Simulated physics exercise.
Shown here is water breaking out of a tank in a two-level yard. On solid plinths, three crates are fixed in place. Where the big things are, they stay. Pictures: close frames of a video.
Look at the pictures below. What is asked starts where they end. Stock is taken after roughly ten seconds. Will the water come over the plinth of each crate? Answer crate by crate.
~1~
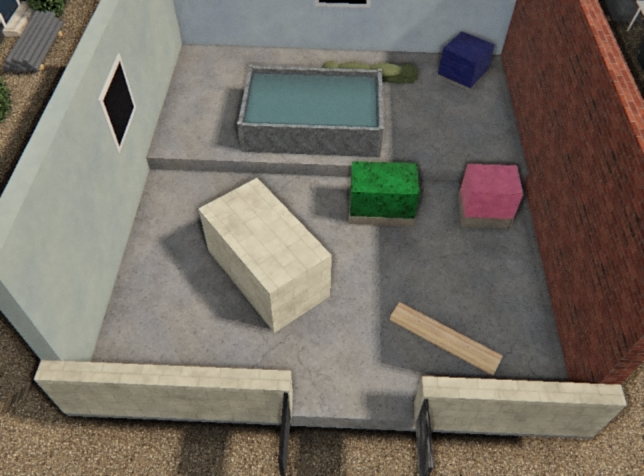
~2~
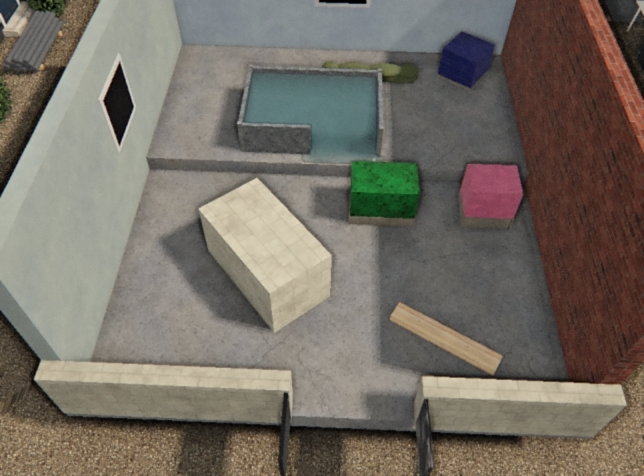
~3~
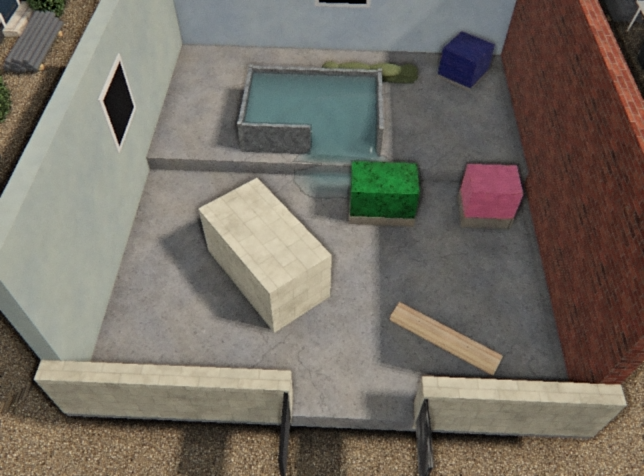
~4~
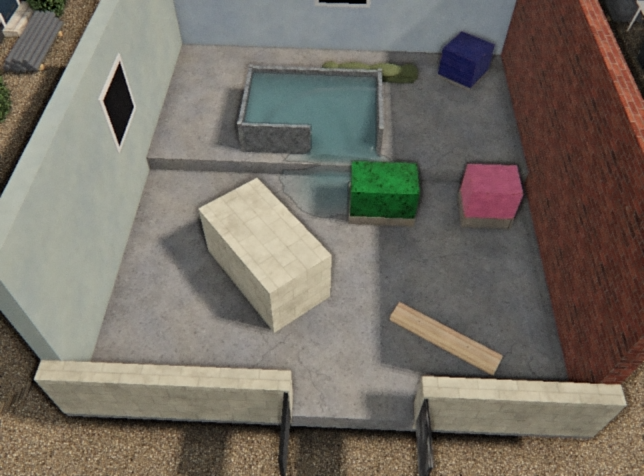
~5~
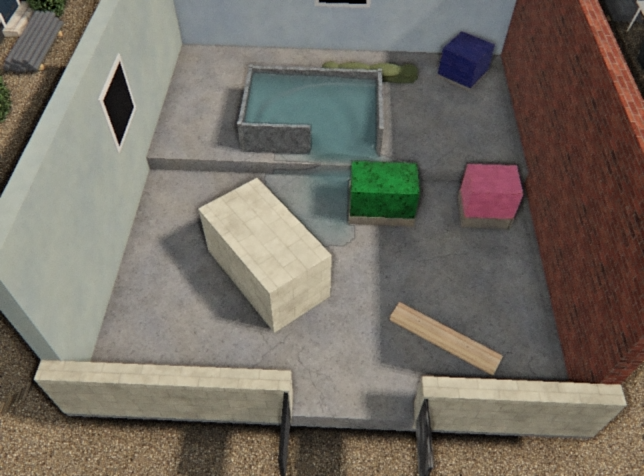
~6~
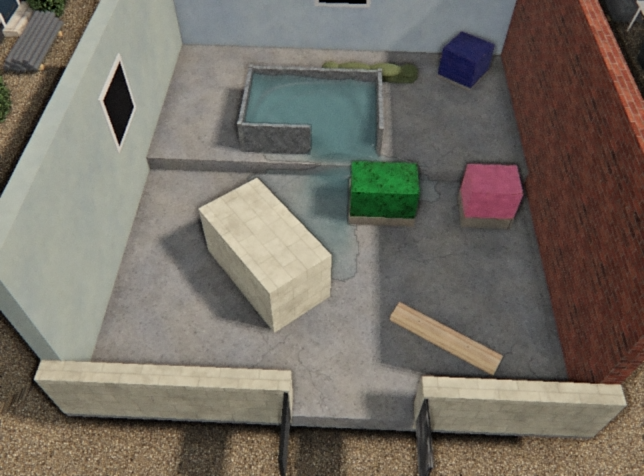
The blue crate: No, it stays dry. The pink crate: No, it stays dry. The green crate: Yes, water reaches it.
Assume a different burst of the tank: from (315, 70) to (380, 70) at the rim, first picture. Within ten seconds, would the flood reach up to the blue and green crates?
Taking them in turn, the blue crate is overtopped and the green crate is missed.
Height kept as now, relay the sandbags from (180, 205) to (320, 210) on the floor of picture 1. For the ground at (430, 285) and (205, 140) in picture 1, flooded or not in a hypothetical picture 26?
Taking the two points in turn, the first is swamped and the second is untouched by the flood.
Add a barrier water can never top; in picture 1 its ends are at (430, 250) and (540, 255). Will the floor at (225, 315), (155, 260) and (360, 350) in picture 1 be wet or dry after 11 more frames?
As listed: Not flooded, dry, flooded.
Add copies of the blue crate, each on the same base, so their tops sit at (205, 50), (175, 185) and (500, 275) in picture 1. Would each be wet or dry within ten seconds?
So, in the order given: Untouched, flooded, flooded.
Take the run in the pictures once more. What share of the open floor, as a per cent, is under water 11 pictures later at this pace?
Close to 25 %.
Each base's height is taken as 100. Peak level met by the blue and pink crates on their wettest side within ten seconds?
The first reaches around 0 in a hundred, the second around 80.
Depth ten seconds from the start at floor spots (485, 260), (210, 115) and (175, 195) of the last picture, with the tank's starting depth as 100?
In order: About 10, 0 and 6 in a hundred.
A moment on, water covers 10 % of the floor; the blue crate not reached, the pink crate water round its plinth, the green crate water round its plinth.
Next, water covers 25 % of the floor; the blue crate not reached, the pink crate water round its plinth, the green crate water round its plinth.
Then, water covers 40 % of the floor; the blue crate not reached, the pink crate water round its plinth, the green crate water round its plinth.
Later, water covers 50 % of the floor; the blue crate not reached, the pink crate water round its plinth, the green crate water round its plinth.
In the end, water covers 60 % of the floor; the blue crate stayed above the water, the pink crate stayed above the water, the green crate was topped.
